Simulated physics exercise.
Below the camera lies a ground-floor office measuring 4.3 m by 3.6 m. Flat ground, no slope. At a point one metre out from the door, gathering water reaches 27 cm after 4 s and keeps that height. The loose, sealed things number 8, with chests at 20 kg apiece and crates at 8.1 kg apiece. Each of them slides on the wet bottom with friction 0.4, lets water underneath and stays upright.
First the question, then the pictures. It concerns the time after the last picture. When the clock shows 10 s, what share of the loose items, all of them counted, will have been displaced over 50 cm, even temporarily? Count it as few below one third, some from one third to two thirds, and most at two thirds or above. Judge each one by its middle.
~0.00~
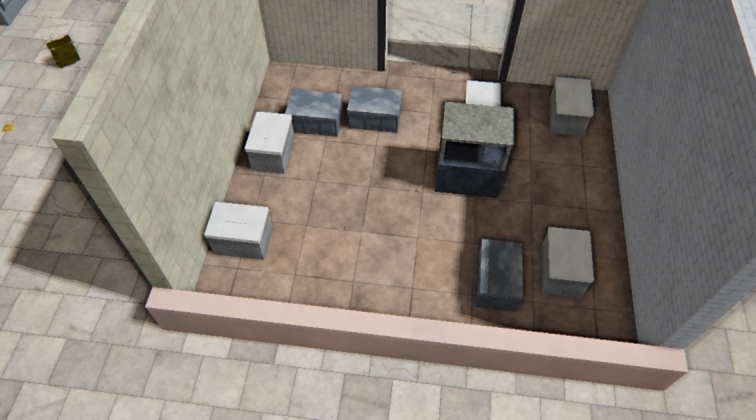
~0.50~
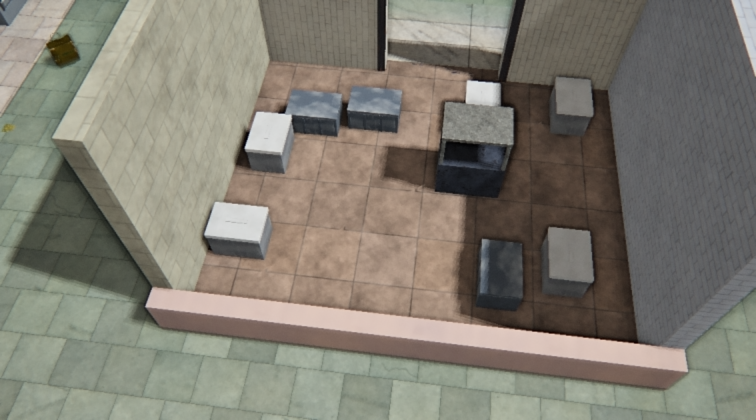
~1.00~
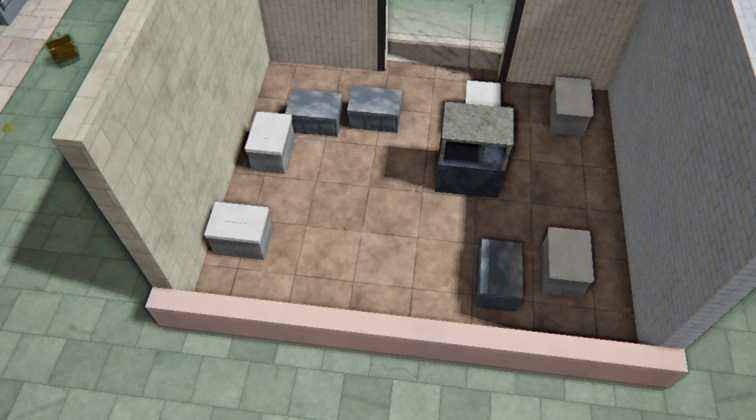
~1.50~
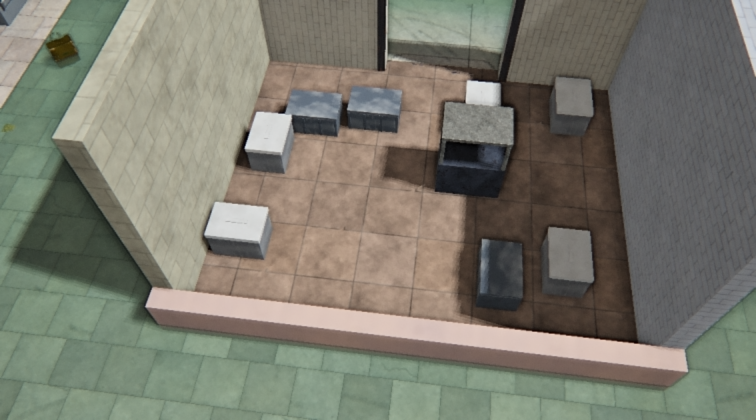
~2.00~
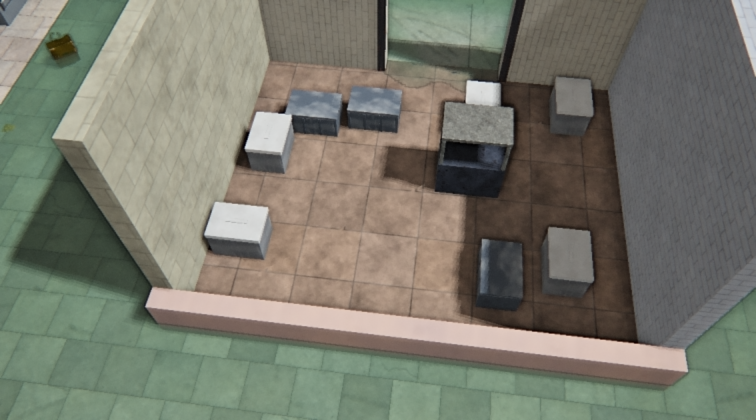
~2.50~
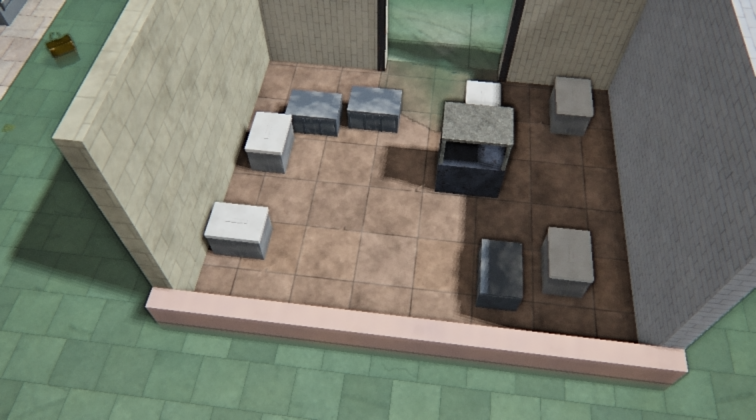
Most.
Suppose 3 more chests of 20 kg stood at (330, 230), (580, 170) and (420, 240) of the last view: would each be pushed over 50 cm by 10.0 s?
Well, it goes above, above, below.
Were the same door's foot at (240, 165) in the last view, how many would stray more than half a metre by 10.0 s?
The answer then is 7.
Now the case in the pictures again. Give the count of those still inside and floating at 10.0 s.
Tally: 7 of them.
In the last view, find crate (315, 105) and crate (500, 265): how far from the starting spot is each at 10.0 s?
They've ended up 80 cm and 120 cm away, in that order.
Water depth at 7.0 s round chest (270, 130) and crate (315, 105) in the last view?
First about 6 cm, second about 4 cm.
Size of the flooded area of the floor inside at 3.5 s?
Somewhere about 3.0 m2, give or take.
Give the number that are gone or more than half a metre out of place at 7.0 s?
The answer is 3.
After 3.5 s 0 of 8 are over 50 cm from their spots; 0 afloat.
After 4.5 s 2 of 8 are over 50 cm from their spots; 0 afloat.
After 7.0 s 3 of 8 are over 50 cm from their spots; 4 afloat.
After 10.0 s 6 of 8 are over 50 cm from their spots, and 7 have been at some point; 7 afloat.
